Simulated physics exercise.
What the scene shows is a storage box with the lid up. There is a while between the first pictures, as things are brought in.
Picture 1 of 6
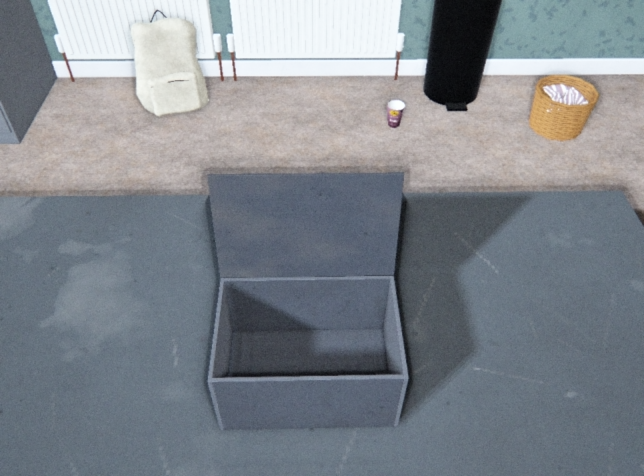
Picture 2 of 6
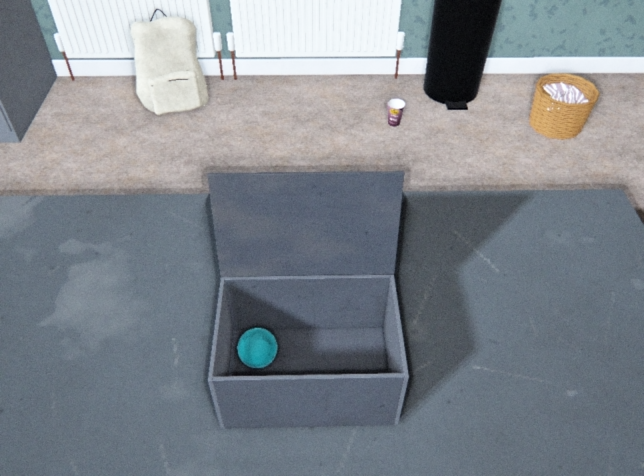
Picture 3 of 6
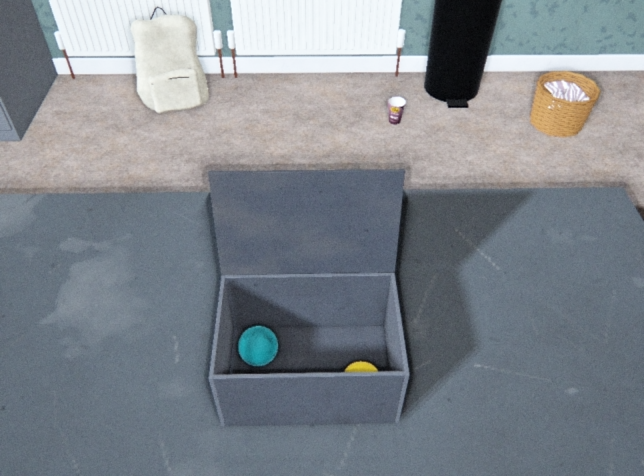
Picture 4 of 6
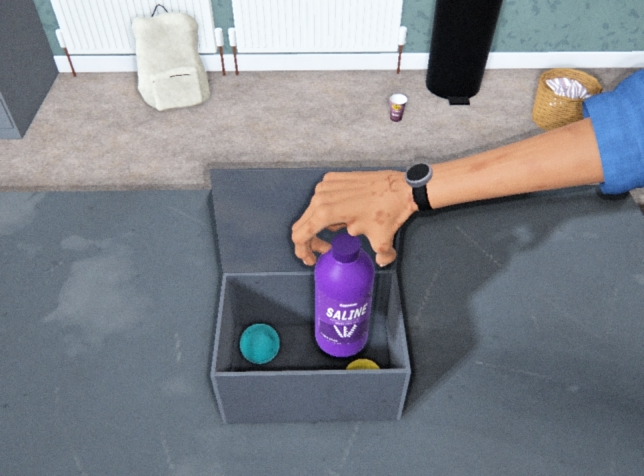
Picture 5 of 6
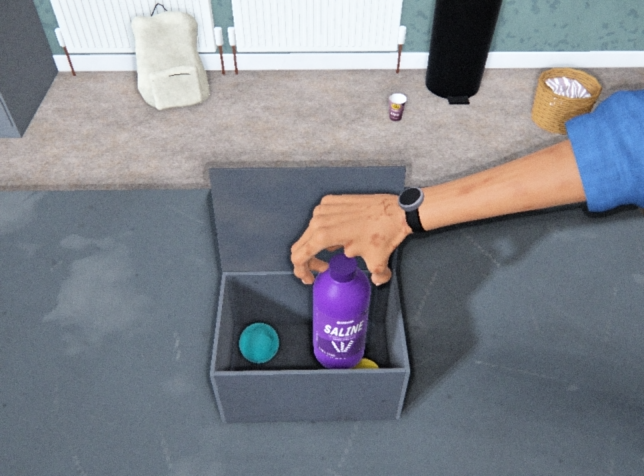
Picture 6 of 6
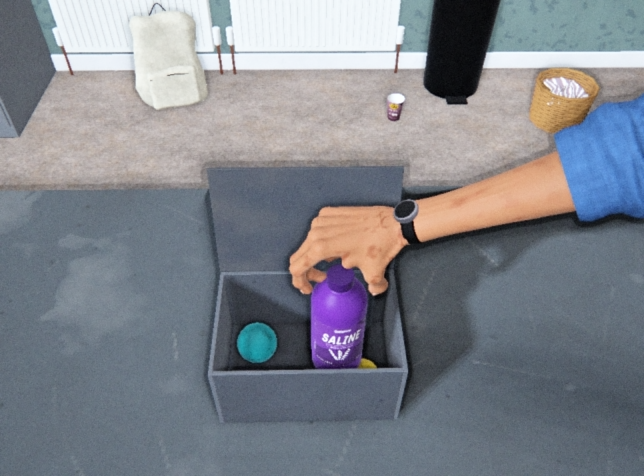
The footage shows an open gray storage box, empty at first, in which a teal round item and then a yellow one appear, before a hand reaching from the right lowers a purple bottle inside, still holding its top.
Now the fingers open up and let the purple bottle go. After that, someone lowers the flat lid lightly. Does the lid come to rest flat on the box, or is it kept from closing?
The lid finishes lowered.
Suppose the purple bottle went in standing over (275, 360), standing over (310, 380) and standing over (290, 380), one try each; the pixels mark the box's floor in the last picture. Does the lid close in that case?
Case one lid shut, case two lid open, case three lid open.
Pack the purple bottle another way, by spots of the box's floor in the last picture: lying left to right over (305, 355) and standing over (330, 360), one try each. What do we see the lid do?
First time round it drops into place, and second time round it won't go down.
Then, 0.30 s later than the last frame, purple bottle tilted by 65° near (307, 332); yellow lemon moved a little.
Then, 1.20 s later than the last frame, lid starting down; purple bottle on its side near (305, 336); turquoise ball moved a little; yellow lemon moved a little.
Then, 1.70 s later than the last frame, lid 45° above the rim; purple bottle on its side near (305, 336); turquoise ball moved a little; yellow lemon moved a little.
Then, 1.90 s later than the last frame, lid 14° above the rim; purple bottle on its side near (305, 336); turquoise ball moved a little; yellow lemon moved a little.
When it is over, lid shut; lying over in the box, purple bottle; the other 2 as before. End places, in pixels of the last picture, purple bottle near (305, 336).
